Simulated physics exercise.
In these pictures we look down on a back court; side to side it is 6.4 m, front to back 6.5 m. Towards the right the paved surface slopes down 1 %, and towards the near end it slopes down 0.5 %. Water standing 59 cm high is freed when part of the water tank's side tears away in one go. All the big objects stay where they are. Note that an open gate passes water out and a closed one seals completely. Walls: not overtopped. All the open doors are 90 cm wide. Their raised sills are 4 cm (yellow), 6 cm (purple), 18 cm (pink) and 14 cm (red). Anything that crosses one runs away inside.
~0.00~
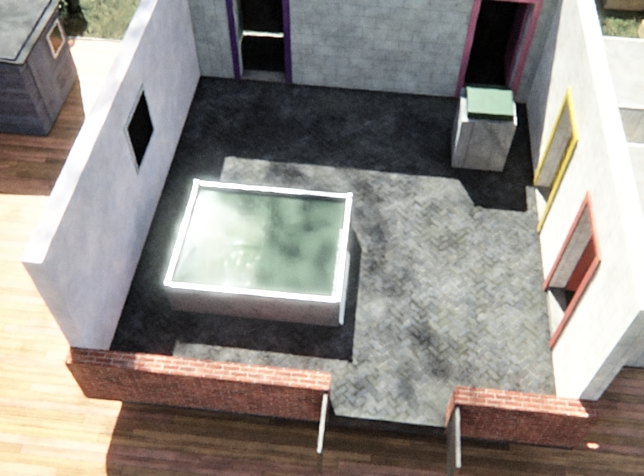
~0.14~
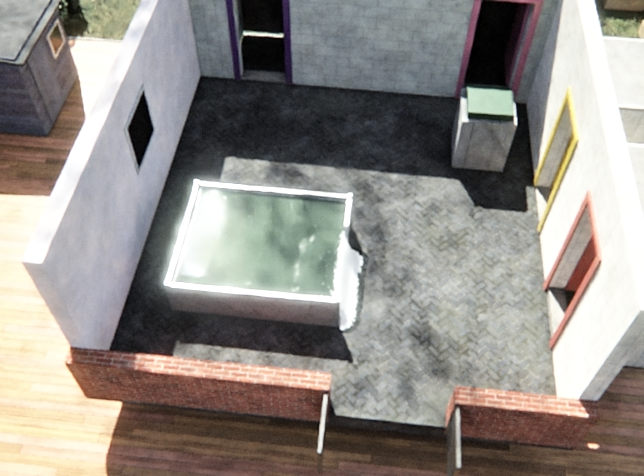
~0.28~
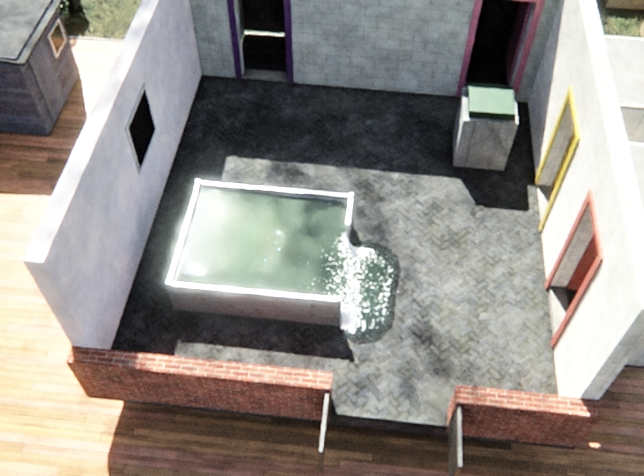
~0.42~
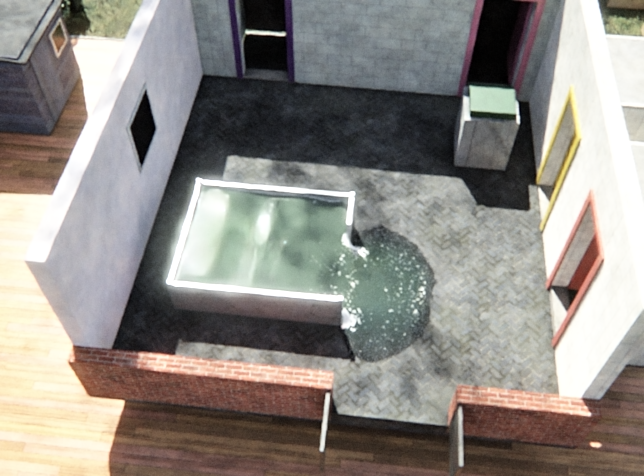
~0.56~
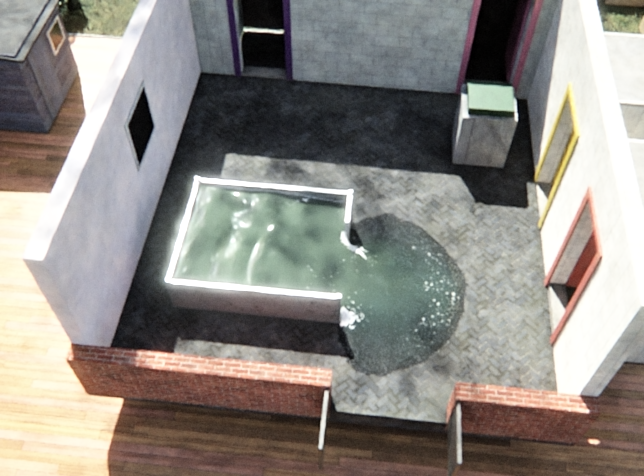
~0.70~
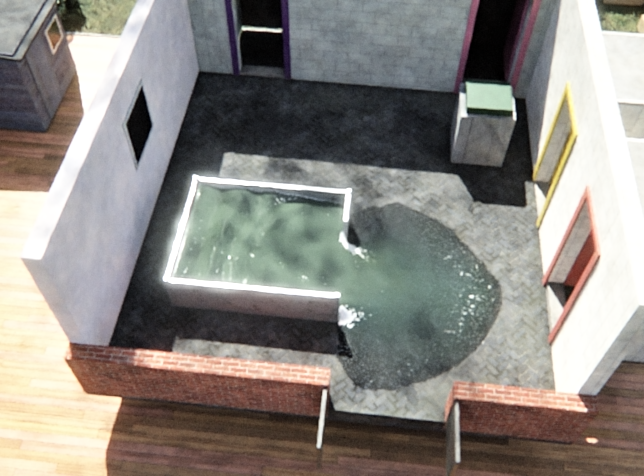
Greenish water burst out through the right side of a raised, white-rimmed tank in a walled courtyard, foaming at first, then spread across the grey paving in a widening, rounded dark pool.
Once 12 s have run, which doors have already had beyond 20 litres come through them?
Result: Yellow door: Beyond the limit; purple door: Short of the limit; pink door: Short of the limit; red door: Beyond the limit.
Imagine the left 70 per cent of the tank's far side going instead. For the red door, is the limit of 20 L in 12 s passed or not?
Measured against that limit, the red door stays within it.
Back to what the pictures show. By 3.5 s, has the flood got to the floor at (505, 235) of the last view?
Looks like it's submerged.
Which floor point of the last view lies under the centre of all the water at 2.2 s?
Around (354, 280).
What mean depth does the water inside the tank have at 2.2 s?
The mean depth is around 31 cm.
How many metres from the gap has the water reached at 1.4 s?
That comes to near 3.6 m out.
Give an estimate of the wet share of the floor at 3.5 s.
Wet share: Near 35 percent.
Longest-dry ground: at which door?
Purple.
After 1.4 s water covers 25 % of the floor and is deepest (32 cm) near (352, 296); yellow door not reached, purple door not reached, pink door not reached, red door 24 cm at the sill, 20 L in.
After 2.2 s water covers 30 % of the floor and is deepest (40 cm) near (548, 369); yellow door 11 cm at the sill, 6 L in, purple door not reached, pink door not reached, red door 31 cm at the sill, 83 L in.
After 3.5 s water covers 35 % of the floor and is deepest (26 cm) near (541, 294); yellow door 10 cm at the sill, 38 L in, purple door not reached, pink door 3 cm at the sill, 0 L in, red door 26 cm at the sill, 183 L in.
After 7.0 s water covers 65 % of the floor and is deepest (16 cm) near (553, 417); yellow door 11 cm at the sill, 94 L in, purple door not reached, pink door 11 cm at the sill, 0 L in, red door 14 cm at the sill, 226 L in.
After 12.0 s water covers 90 % of the floor and is deepest (10 cm) near (553, 417); yellow door 8 cm at the sill, 176 L in, purple door 4 cm at the sill, 0 L in, pink door 6 cm at the sill, 0 L in, red door 8 cm at the sill, 226 L in.
